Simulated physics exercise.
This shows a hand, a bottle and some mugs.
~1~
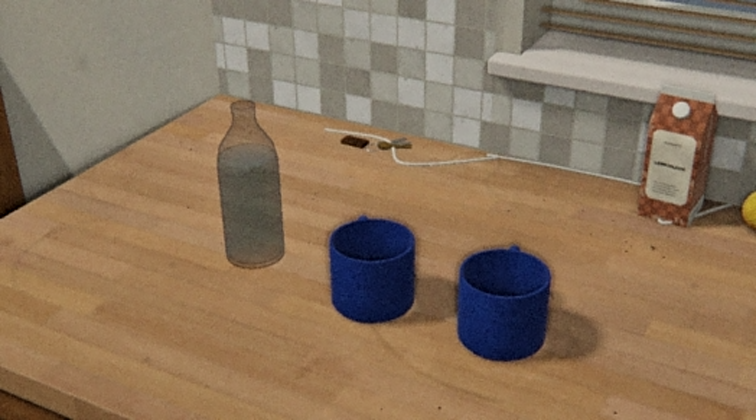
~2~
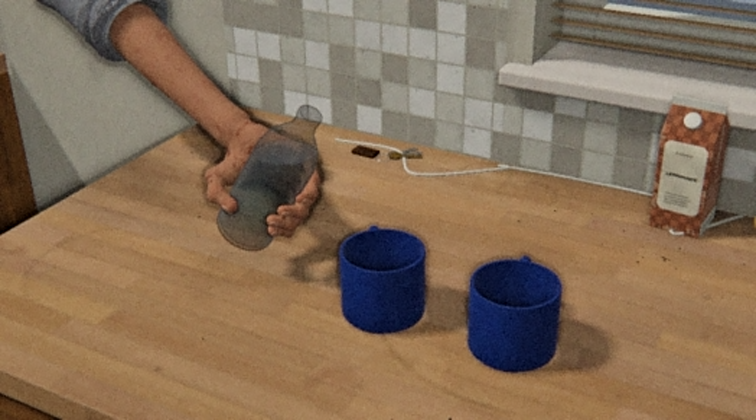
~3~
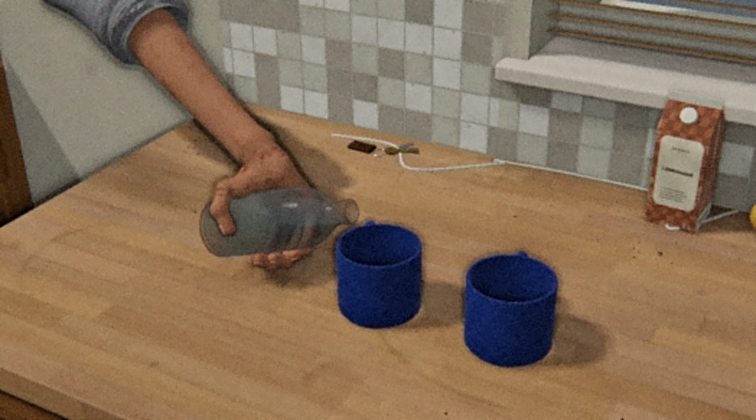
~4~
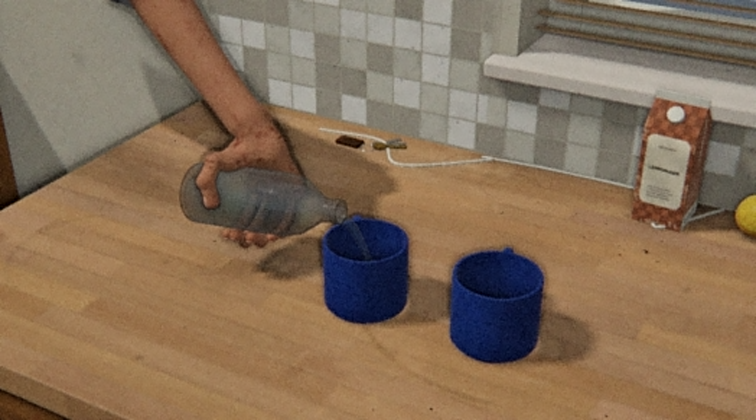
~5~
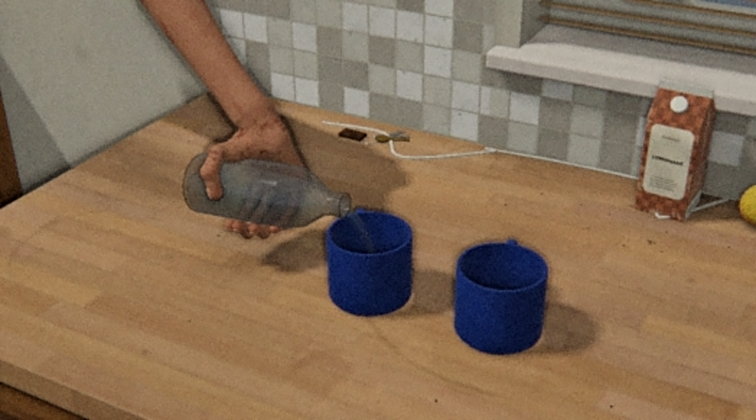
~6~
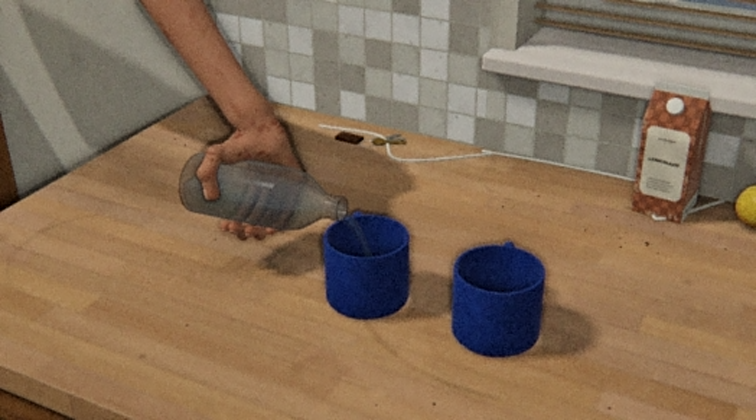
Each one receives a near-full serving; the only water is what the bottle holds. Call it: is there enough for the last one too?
Not enough.
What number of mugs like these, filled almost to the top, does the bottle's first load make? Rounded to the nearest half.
I'd say near 1.0 of those.
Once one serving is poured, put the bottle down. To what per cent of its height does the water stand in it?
Level: About 10 per cent.
Shortly, the first is about half full.
Then, the first is done and the bottle has a little of its load.
At the finish, the bottle is empty with one filled and the next at a little of a serving.
